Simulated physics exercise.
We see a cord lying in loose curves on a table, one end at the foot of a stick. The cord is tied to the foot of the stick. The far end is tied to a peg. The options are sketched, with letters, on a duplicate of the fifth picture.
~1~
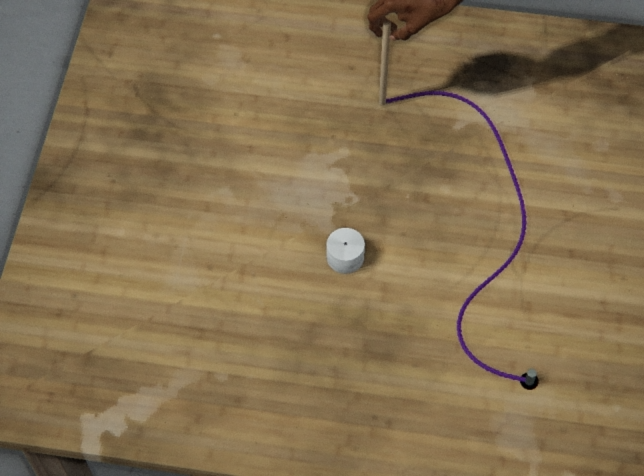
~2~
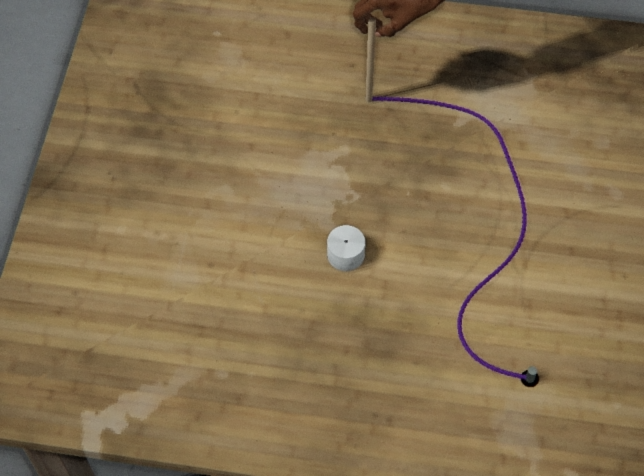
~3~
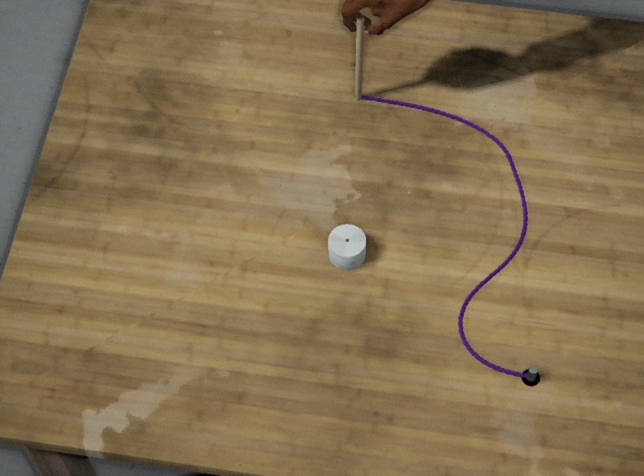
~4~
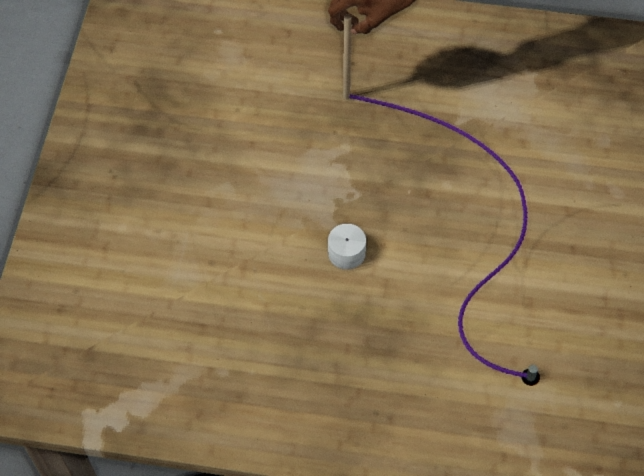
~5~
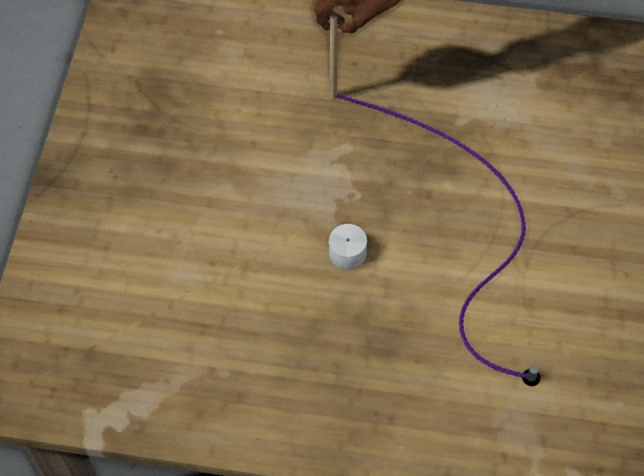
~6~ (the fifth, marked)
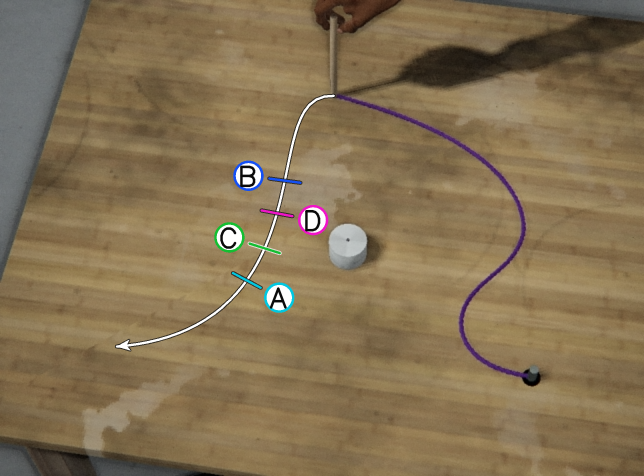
On a wooden table, a hand slides an upright stick left, pulling one end of a purple cord.
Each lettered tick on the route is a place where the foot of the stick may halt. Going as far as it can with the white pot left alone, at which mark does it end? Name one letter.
Mark A.
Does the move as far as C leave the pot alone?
For that mark, yes.
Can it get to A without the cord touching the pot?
Yes.
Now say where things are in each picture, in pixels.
In the first frame, peg (531, 377); white pot (346, 251).
In the second frame, peg (531, 375); white pot (346, 248).
In the third frame, peg (532, 374); white pot (347, 247).
In the fourth frame, peg (532, 373); white pot (347, 247).
In the fifth frame, peg (533, 374); white pot (348, 247).
On the copy, A at (247, 280); B at (285, 181); C at (265, 248); D at (277, 213); the route from (334, 96) via (269, 238) to (117, 346).
On A. First, foot of the stick (292, 148), middle of the cord (500, 208).
Then, foot of the stick (275, 220), middle of the cord (495, 209).
Finally, foot of the stick (247, 281), middle of the cord (472, 216); nothing has been touched.
By contrast, B is safe but short; C is safe but short; D is safe but short.
